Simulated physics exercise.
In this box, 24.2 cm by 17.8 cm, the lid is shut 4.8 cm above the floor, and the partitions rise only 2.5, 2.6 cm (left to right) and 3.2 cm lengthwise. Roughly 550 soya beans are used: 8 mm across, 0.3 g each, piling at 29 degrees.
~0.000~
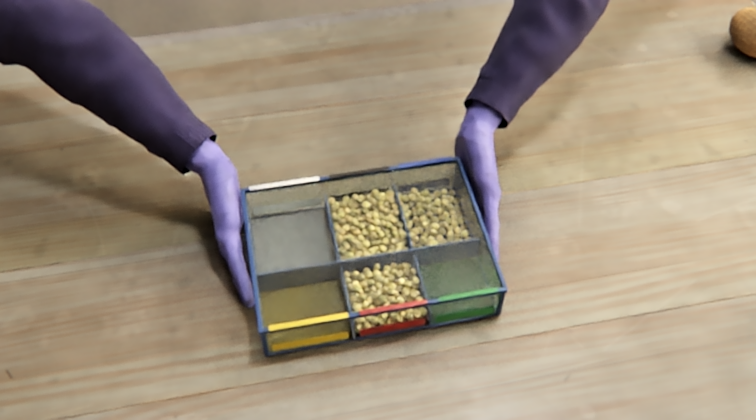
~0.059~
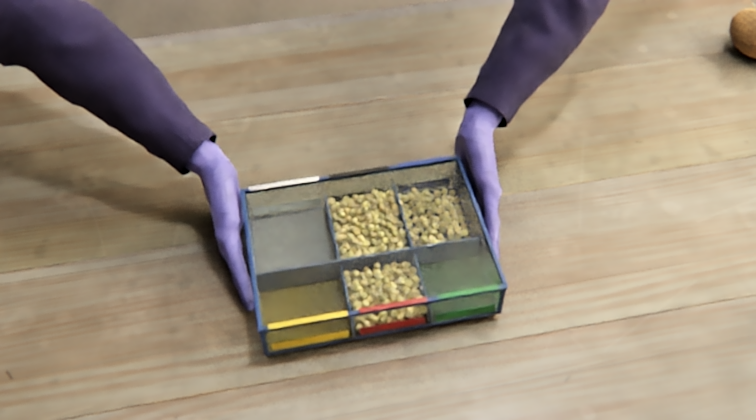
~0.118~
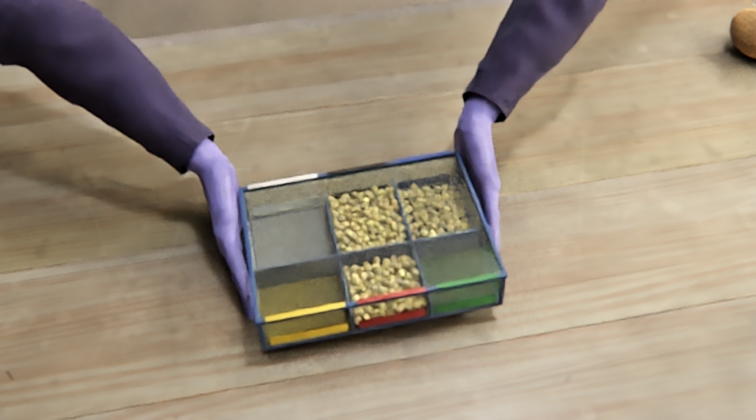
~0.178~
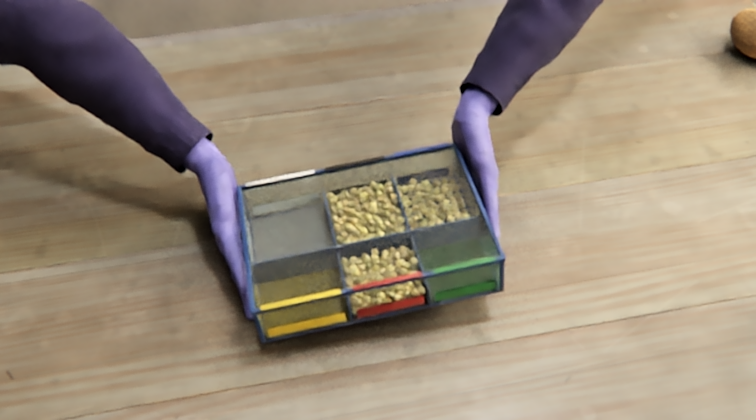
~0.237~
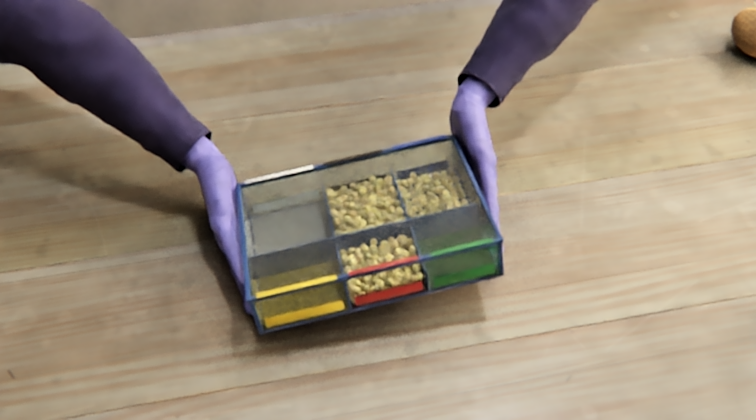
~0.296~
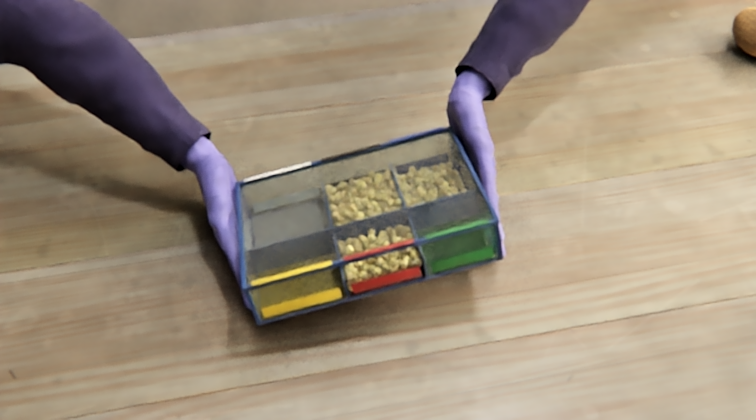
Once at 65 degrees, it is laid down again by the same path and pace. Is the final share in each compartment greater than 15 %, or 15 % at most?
In order: Red: It'll probably finish past fifteen percent of the pieces; blue: It'll probably finish past fifteen percent of the pieces; green: It'll probably finish at or short of fifteen percent of the pieces; yellow: It'll probably finish at or short of fifteen percent of the pieces; white: It'll probably finish at or short of fifteen percent of the pieces; black: It'll probably finish past fifteen percent of the pieces.
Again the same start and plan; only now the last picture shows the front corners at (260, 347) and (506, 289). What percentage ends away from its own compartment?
I'd say close to 20 in a hundred.
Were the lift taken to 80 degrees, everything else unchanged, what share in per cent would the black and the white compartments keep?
Black 40 %; white 20 %.
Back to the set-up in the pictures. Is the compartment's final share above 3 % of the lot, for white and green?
For white, it does, for green, it does not.
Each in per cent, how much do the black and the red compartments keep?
Black 40 %, red 25 %.
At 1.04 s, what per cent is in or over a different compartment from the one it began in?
At that time I'd say around 5 per cent.
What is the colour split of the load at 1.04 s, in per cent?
You'd find red at 30, blue at 20, green at 0, yellow at 0, white at 5 and black at 45 per cent.
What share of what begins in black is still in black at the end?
Fraction kept: Approx. 90 %.
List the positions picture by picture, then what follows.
In the first frame, box tilt 0 degrees, front corners at (263, 330) and (503, 288); red 30 %, blue 20 %, black 45 %.
In the second frame, box tilt 1 degrees, front corners at (262, 328) and (503, 286).
In the third frame, box tilt 4 degrees, front corners at (260, 321) and (503, 275), lowest corner left back.
In the fourth frame, box tilt 9 degrees, front corners at (255, 310) and (501, 258), lowest corner left back.
In the fifth frame, box tilt 14 degrees, front corners at (251, 298) and (498, 239), lowest corner left back.
In the sixth frame, box tilt 18 degrees, front corners at (246, 287) and (495, 220), lowest corner left back; red 30 %, blue 20 %, black 45 %. The box's pace is about 75 degrees a second.
After 1.04 s, tilt 63 degrees; red 30 %, blue 20 %, white 5 %, black 45 %.
Then, at 1.53 s, tilt 27 degrees; red 25 %, blue 20 %, white 10 %, black 40 %.
Then, at 2.09 s, tilt 0 degrees; red 25 %, blue 20 %, white 10 %, black 40 %.
By 2.4 s all is still; red 25 %, blue 20 %, green 0 %, yellow 0 %, white 10 %, black 40 %.
